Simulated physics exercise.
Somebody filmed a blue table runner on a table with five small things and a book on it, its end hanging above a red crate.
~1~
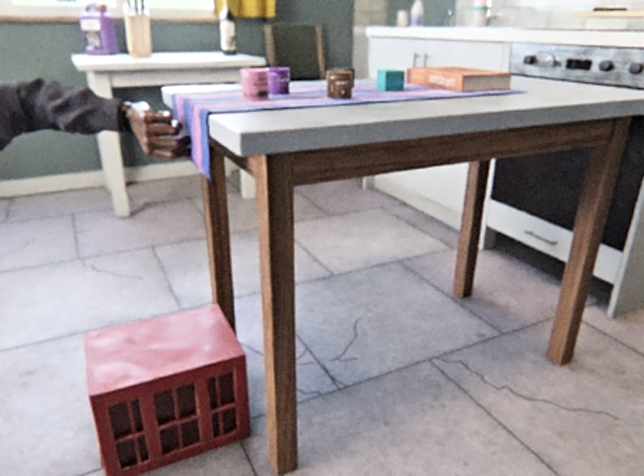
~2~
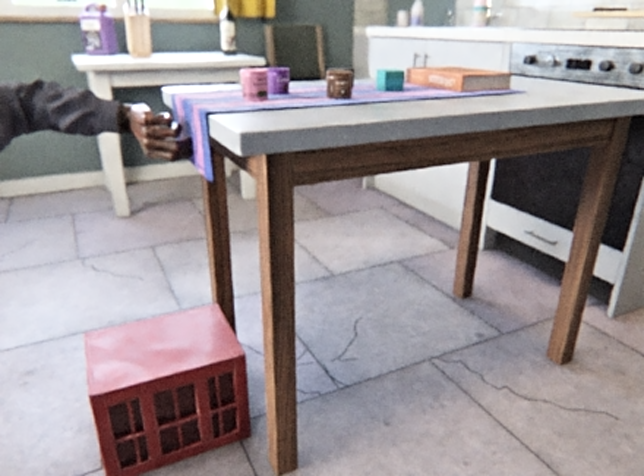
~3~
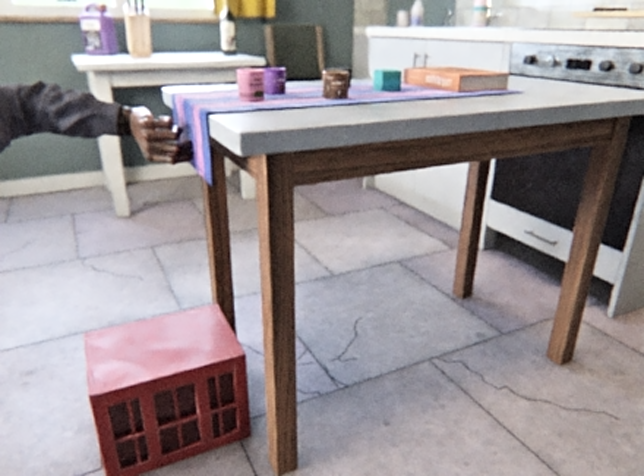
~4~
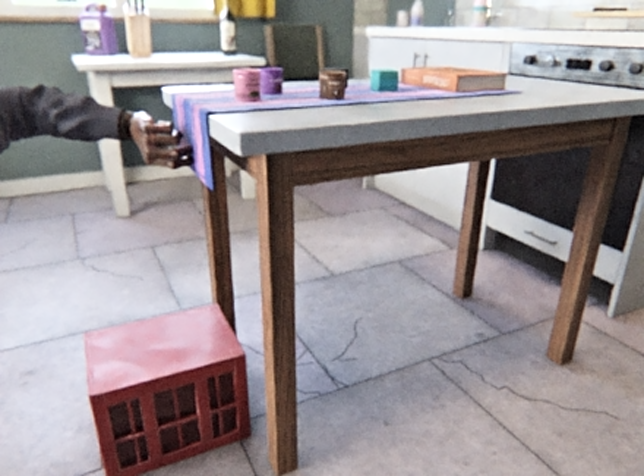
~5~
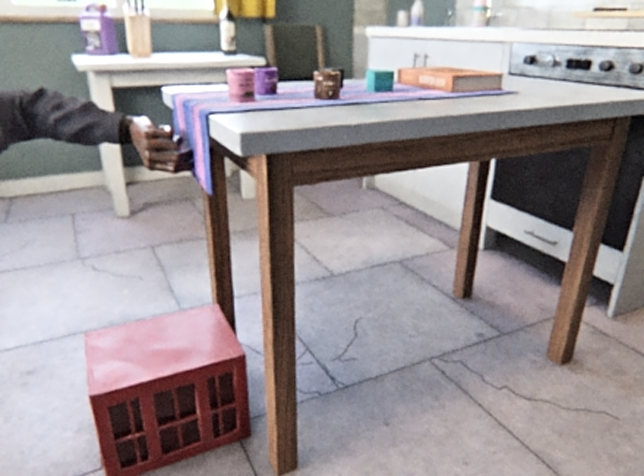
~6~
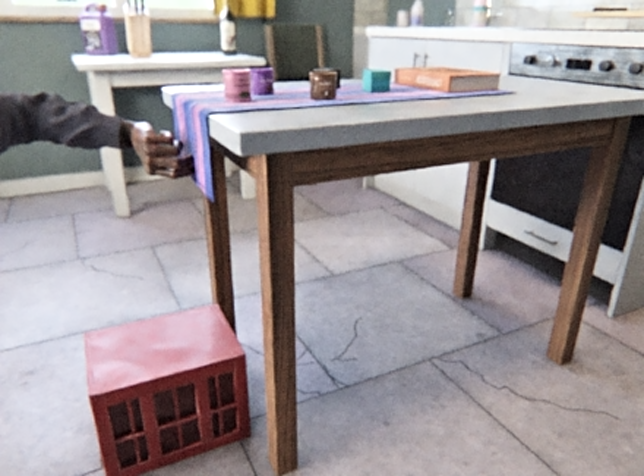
In a kitchen, a hand slowly pulls a striped runner carrying small pots and a book leftward.
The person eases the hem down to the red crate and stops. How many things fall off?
The answer is four.
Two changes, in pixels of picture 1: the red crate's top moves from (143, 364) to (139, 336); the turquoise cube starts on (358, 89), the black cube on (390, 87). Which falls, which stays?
The turquoise cube stays on; the black cube survives.
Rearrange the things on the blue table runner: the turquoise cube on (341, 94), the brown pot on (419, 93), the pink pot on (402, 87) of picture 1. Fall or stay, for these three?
The turquoise cube tumbles off; the brown pot survives; the pink pot holds on.
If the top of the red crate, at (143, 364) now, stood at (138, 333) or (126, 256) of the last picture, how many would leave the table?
In that case 3 and 1.
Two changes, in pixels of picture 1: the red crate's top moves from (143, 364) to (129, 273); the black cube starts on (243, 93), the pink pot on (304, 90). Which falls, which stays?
The black cube tumbles off; the pink pot stays on.
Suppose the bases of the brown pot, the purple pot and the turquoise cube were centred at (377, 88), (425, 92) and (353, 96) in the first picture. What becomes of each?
The brown pot does not fall; the purple pot survives; the turquoise cube tumbles off.
Soon after, hem near (198, 252); pink pot gone.
Then, hem near (201, 305); pink pot, purple pot and brown pot gone.
At rest, hem on the crate; pink pot, purple pot, brown pot and black cube gone. Over the edge go four.
